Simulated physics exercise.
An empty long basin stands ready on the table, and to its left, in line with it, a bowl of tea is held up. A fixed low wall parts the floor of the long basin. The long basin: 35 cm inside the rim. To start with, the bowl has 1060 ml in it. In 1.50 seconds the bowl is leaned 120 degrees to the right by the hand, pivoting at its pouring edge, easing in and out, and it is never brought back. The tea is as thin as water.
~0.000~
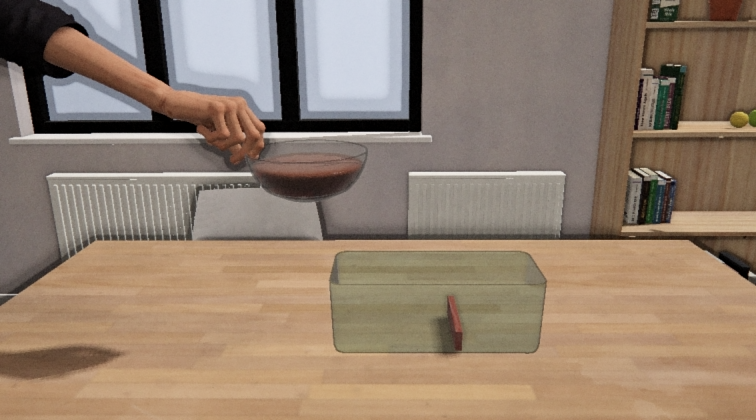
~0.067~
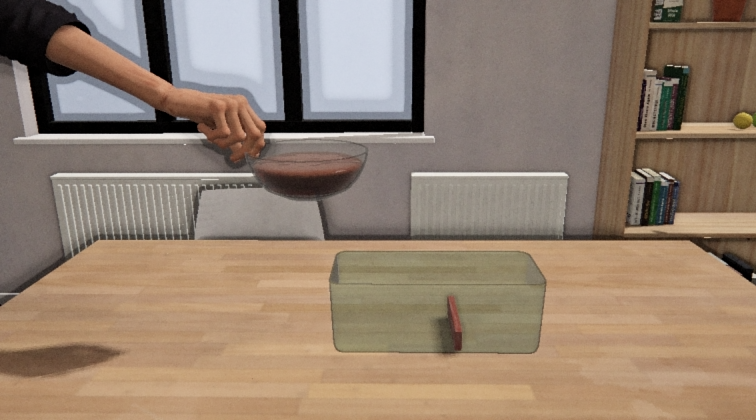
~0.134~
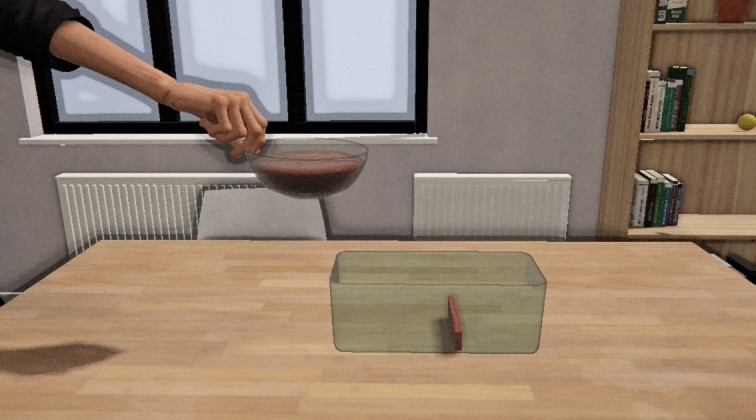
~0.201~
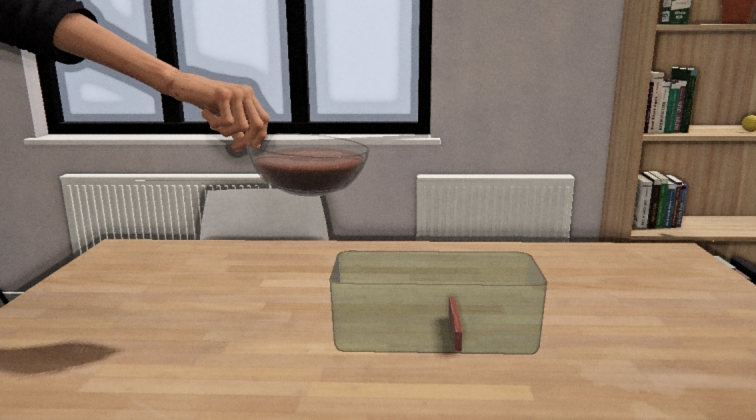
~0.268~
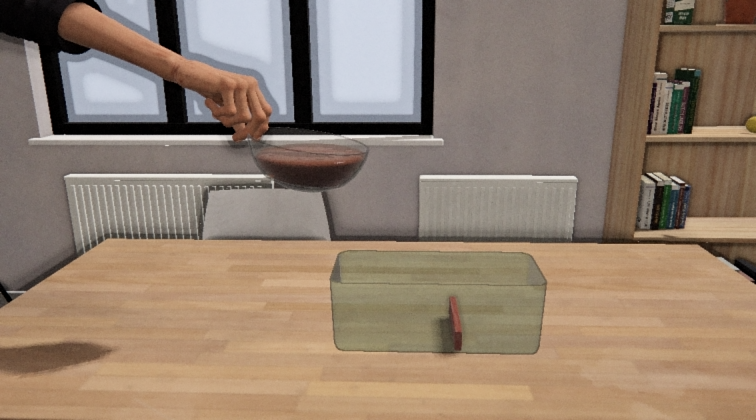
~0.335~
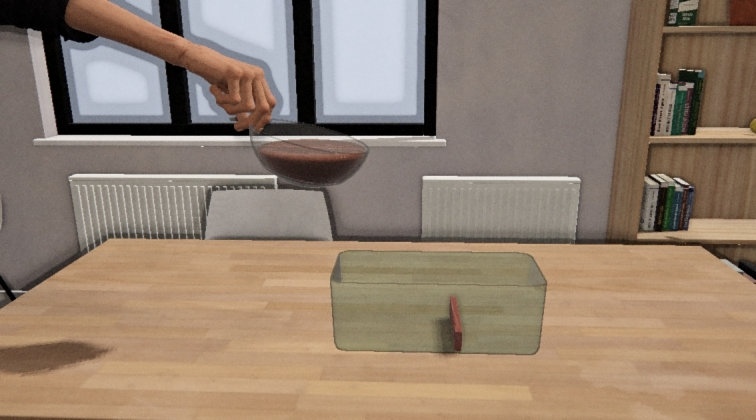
At the start, a hand holds a clear glass bowl of reddish-brown tea level above a wooden table, up and to the left of an empty, see-through long basin. The hand then slowly leans the bowl slightly to the right, its left side rising a little, while the basin stays still.
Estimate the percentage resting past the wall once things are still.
I would say roughly 48 percent.
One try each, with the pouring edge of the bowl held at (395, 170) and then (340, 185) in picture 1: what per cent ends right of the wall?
Some 65 and 20 per cent, in that order.
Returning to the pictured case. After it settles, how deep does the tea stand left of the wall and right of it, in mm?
The left side settles near 18 mm and the right side near 28 mm.
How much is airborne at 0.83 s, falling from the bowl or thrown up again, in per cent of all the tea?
Close to 50 per cent, I'd say.
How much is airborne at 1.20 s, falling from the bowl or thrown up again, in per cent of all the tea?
I'd say some 6 per cent is in the air.
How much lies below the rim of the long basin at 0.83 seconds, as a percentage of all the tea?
Around 18%.
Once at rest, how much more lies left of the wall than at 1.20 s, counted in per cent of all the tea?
Roughly 5 in a hundred.
Then, 0.83 s in, the tilt is 71° and 32 per cent is still to pour, 17 is left of the wall and 0 right of it.
Then, 1.20 s in, the tilt is 109° and 0 per cent is still to pour, 45 is left of the wall and 48 right of it.
Then, 1.58 s in, the tilt is 120° and 0 per cent is still to pour, 52 is left of the wall and 46 right of it.
Then, 2.00 s in, the tilt is 120° and 0 per cent is still to pour, 50 is left of the wall and 48 right of it.
Finally, 50 per cent lies left of the wall, 48 right of it and 2 outside.
